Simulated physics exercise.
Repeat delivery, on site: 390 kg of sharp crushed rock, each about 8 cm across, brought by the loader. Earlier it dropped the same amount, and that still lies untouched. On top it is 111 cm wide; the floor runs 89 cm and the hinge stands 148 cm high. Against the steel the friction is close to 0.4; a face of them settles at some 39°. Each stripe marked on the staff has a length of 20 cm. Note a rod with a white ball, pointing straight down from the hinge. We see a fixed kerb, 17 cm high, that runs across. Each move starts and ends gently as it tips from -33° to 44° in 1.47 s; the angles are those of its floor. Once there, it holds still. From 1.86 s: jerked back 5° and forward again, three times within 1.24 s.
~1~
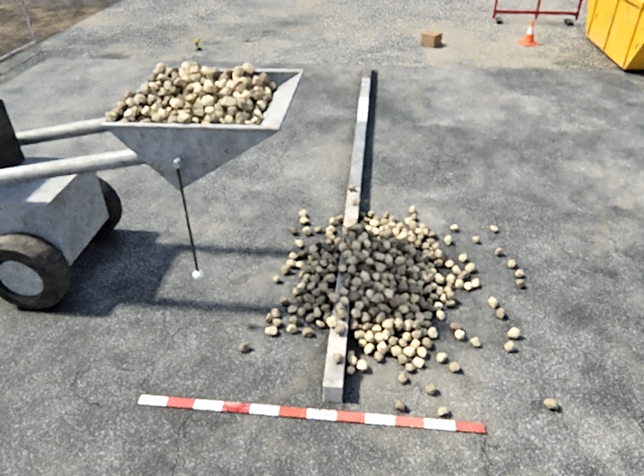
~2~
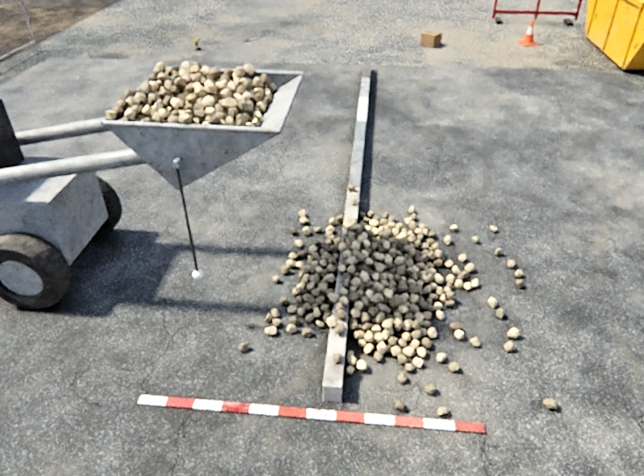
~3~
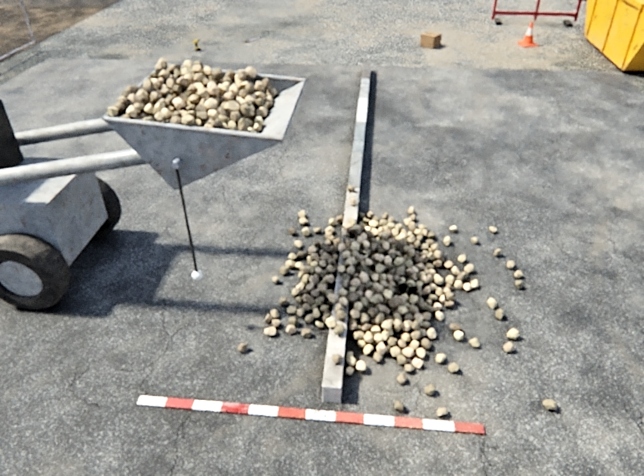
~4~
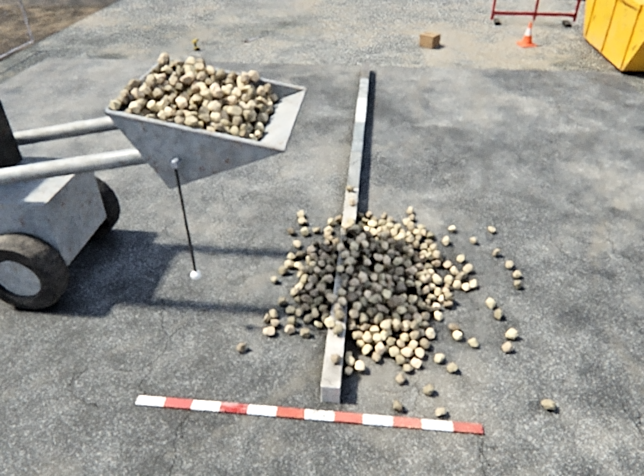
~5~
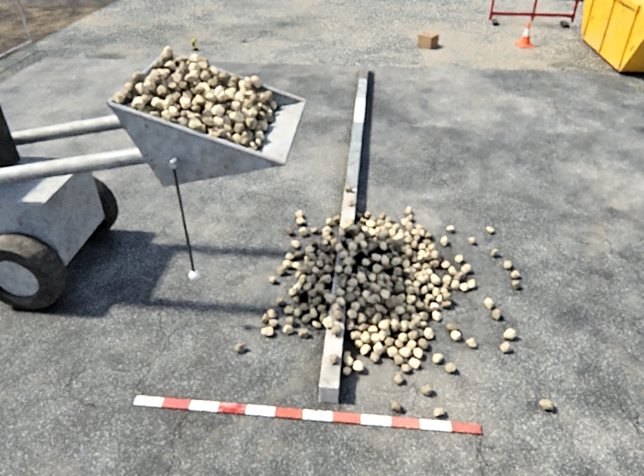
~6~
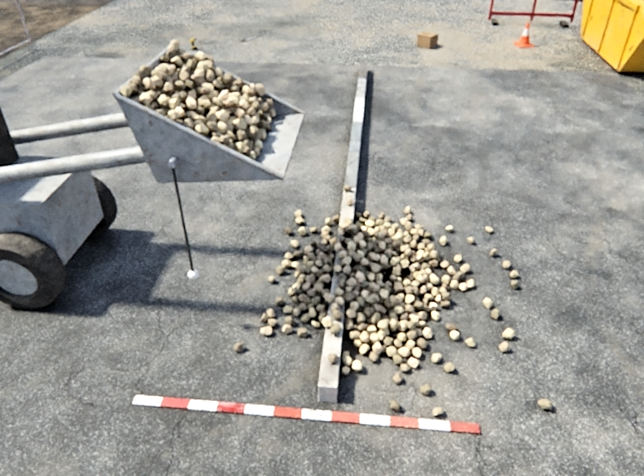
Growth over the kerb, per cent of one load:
8 percent.
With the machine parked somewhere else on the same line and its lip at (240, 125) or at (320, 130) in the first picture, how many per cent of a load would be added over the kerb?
Roughly 0 and 40 per cent, in that order.
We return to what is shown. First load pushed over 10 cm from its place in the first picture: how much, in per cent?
Roughly 0 percent.
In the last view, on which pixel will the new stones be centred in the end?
Around (307, 266).
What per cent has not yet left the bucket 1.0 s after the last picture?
Roughly 40 per cent of its load.
Then, 0.5 s after the last picture the floor is at 32°; in per cent of one load, 98 in the bucket, 25 on this side of the kerb, 78 over the kerb; the foremost stones are at (508, 293).
Then, 1.0 s after the last picture the floor is at 44°; in per cent of one load, 38 in the bucket, 84 on this side of the kerb, 78 over the kerb; the foremost stones are at (508, 293).
Then, 2.9 s after the last picture the floor is at 44°; in per cent of one load, 0 in the bucket, 114 on this side of the kerb, 86 over the kerb; the foremost stones are at (508, 293).
Then, 5.7 s after the last picture the floor is at 44°; in per cent of one load, 0 in the bucket, 114 on this side of the kerb, 86 over the kerb; the foremost stones are at (508, 293). Net gain over the kerb, 8.
